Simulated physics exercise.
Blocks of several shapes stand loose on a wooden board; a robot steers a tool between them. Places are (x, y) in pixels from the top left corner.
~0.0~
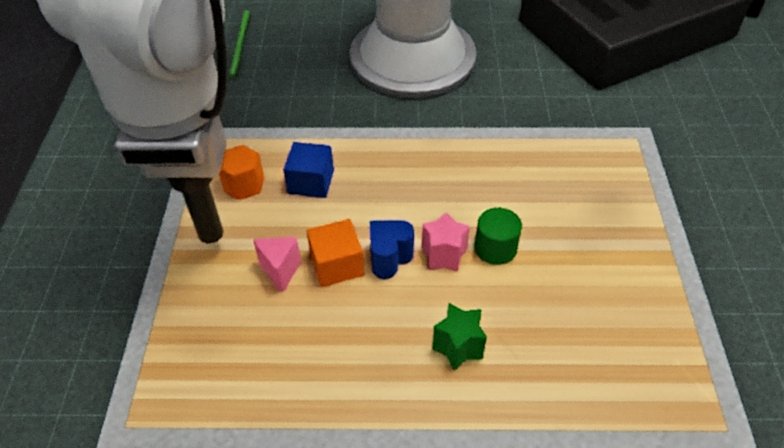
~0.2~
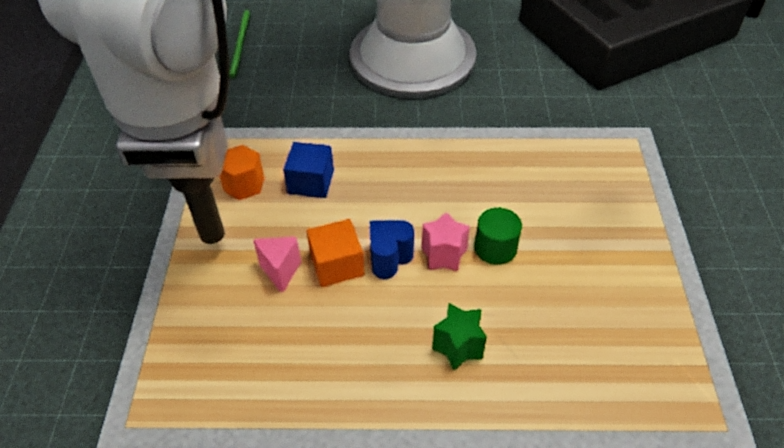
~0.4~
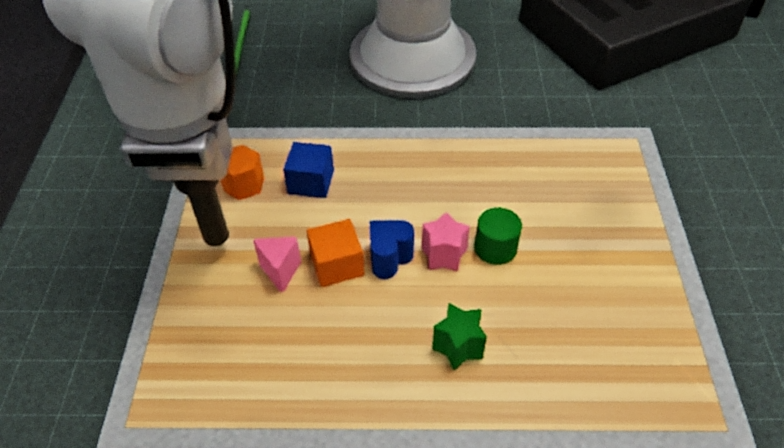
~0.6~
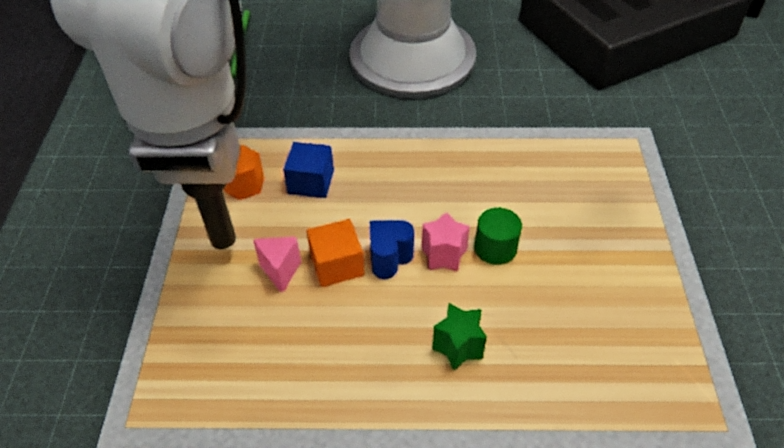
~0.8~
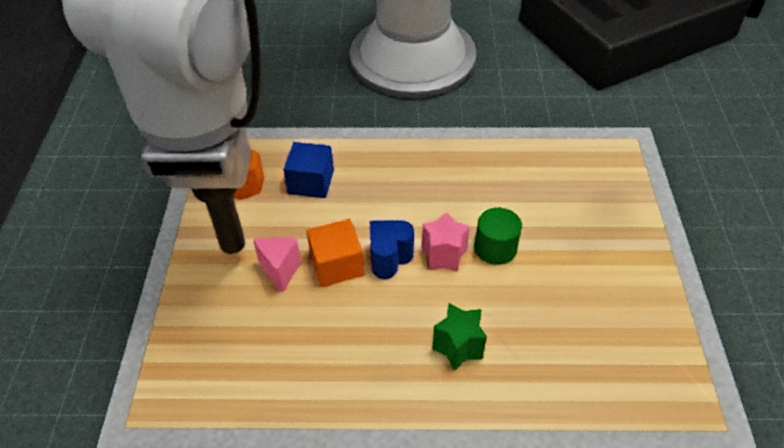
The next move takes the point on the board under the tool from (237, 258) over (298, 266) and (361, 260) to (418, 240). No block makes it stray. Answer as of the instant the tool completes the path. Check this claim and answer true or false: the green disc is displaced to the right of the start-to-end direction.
That is true.
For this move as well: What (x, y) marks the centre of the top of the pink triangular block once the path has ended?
When the path ends, it will be at (325, 266).
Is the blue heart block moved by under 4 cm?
No - that is not the case.
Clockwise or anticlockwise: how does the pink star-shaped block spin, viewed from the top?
Clockwise rotation.
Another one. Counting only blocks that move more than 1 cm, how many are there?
That makes 3 blocks or more.
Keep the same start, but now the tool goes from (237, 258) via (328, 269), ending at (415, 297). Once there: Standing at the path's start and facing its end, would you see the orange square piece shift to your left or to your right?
Sideways shift: Left.
On the path given first. One third of the way, tool at (297, 252); pink triangular block at (309, 263), turned 65° clockwise; orange square piece at (342, 241).
Two thirds of the way, tool at (361, 246); pink triangular block at (325, 266), turned 110° clockwise; orange square piece at (397, 234); blue heart block at (439, 230); pink star-shaped block at (480, 232), turned 35° clockwise; green disc at (518, 223).
At the end, tool at (419, 226); pink triangular block at (325, 266), turned 110° clockwise; orange square piece at (455, 218), turned 20° clockwise; blue heart block at (497, 222); pink star-shaped block at (532, 237), turned 65° clockwise; green disc at (577, 229).
